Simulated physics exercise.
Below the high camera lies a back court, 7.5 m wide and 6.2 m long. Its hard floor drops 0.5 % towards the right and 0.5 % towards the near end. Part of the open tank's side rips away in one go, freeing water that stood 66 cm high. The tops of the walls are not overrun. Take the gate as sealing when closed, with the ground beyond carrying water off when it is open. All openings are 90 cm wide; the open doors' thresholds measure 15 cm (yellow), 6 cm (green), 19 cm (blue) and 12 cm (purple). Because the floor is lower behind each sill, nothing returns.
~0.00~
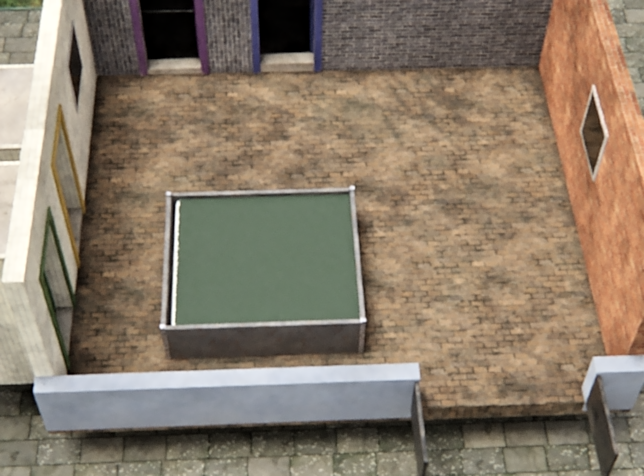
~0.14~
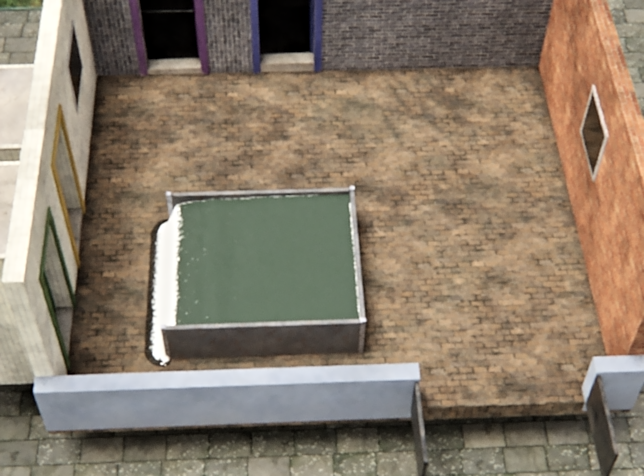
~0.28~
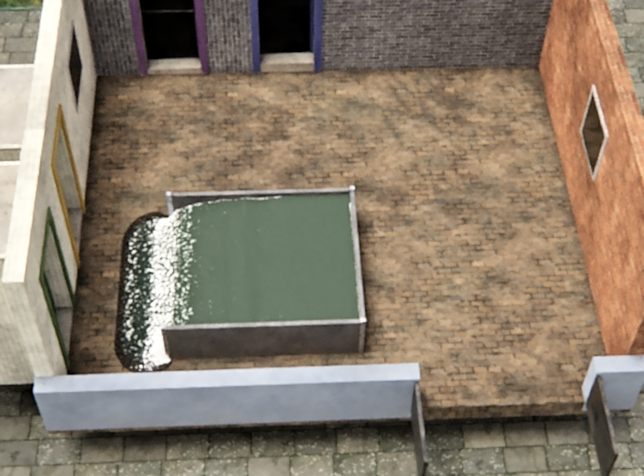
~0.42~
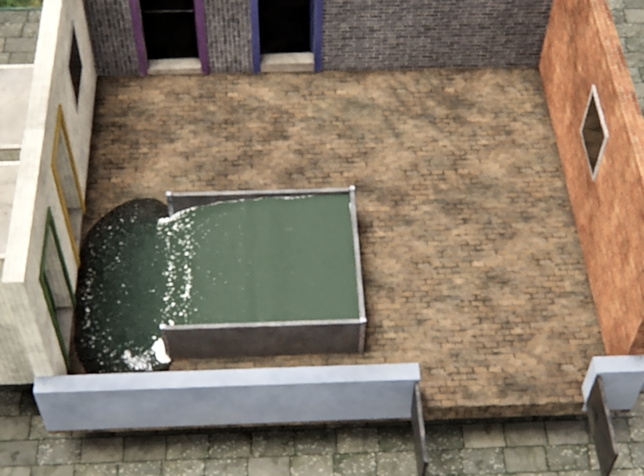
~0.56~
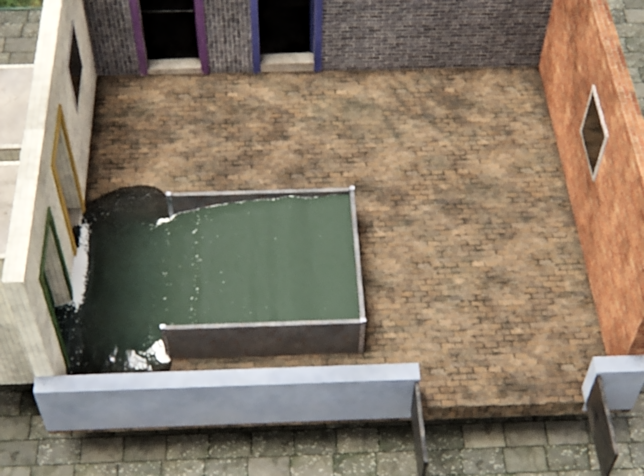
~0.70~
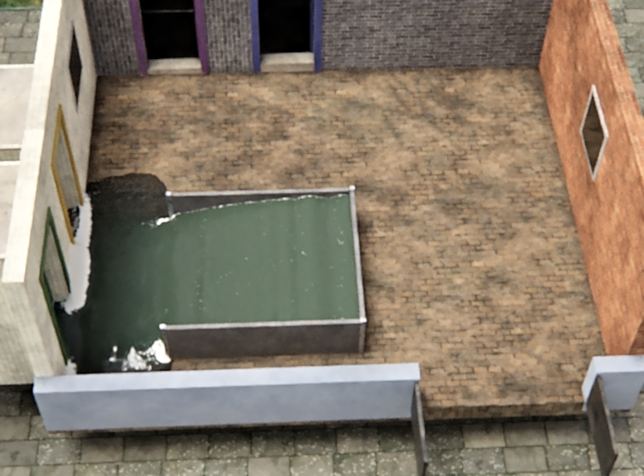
In a walled brick-floored yard, the left side of a tank of green water gave way, and the water poured out in white froth, spreading across the floor to the pale wall on the left.
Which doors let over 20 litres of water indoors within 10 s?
The yellow door: Over 20 litres, the green door: Over 20 litres, the blue door: 20 litres or less, the purple door: Over 20 litres.
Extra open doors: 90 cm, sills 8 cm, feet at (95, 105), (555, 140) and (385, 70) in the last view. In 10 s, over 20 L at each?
Check each in turn: The first succeeds, the second fails, the third fails.
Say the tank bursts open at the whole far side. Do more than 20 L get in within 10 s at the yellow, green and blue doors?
Outcomes - yellow: Not exceeded, green: Exceeded, blue: Exceeded.
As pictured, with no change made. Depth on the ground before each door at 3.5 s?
Centimetres: Yellow 23 / green 26 / blue 6 / purple 21.
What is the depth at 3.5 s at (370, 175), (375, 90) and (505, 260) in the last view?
About 0, 0 and 0 cm.
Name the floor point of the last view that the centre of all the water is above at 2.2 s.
(190, 282).
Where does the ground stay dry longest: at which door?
That would be the blue door, last of all.
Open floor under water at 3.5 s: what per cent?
Wet share: About 35 %.
After 1.4 s water covers 15 % of the floor and is deepest (46 cm) near (89, 293); yellow door 38 cm at the sill, 71 L in, green door 37 cm at the sill, 190 L in, blue door not reached, purple door not reached.
After 2.2 s water covers 20 % of the floor and is deepest (47 cm) near (65, 404); yellow door 36 cm at the sill, 183 L in, green door 37 cm at the sill, 420 L in, blue door not reached, purple door not reached.
After 3.5 s water covers 35 % of the floor and is deepest (30 cm) near (65, 404); yellow door 23 cm at the sill, 284 L in, green door 26 cm at the sill, 688 L in, blue door 6 cm at the sill, 0 L in, purple door 21 cm at the sill, 18 L in.
After 6.0 s water covers 75 % of the floor and is deepest (13 cm) near (65, 404); yellow door 10 cm at the sill, 301 L in, green door 13 cm at the sill, 849 L in, blue door 7 cm at the sill, 0 L in, purple door 13 cm at the sill, 53 L in.
After 10.0 s water covers 95 % of the floor and is deepest (10 cm) near (575, 289); yellow door 6 cm at the sill, 301 L in, green door 7 cm at the sill, 880 L in, blue door 4 cm at the sill, 0 L in, purple door 5 cm at the sill, 54 L in.
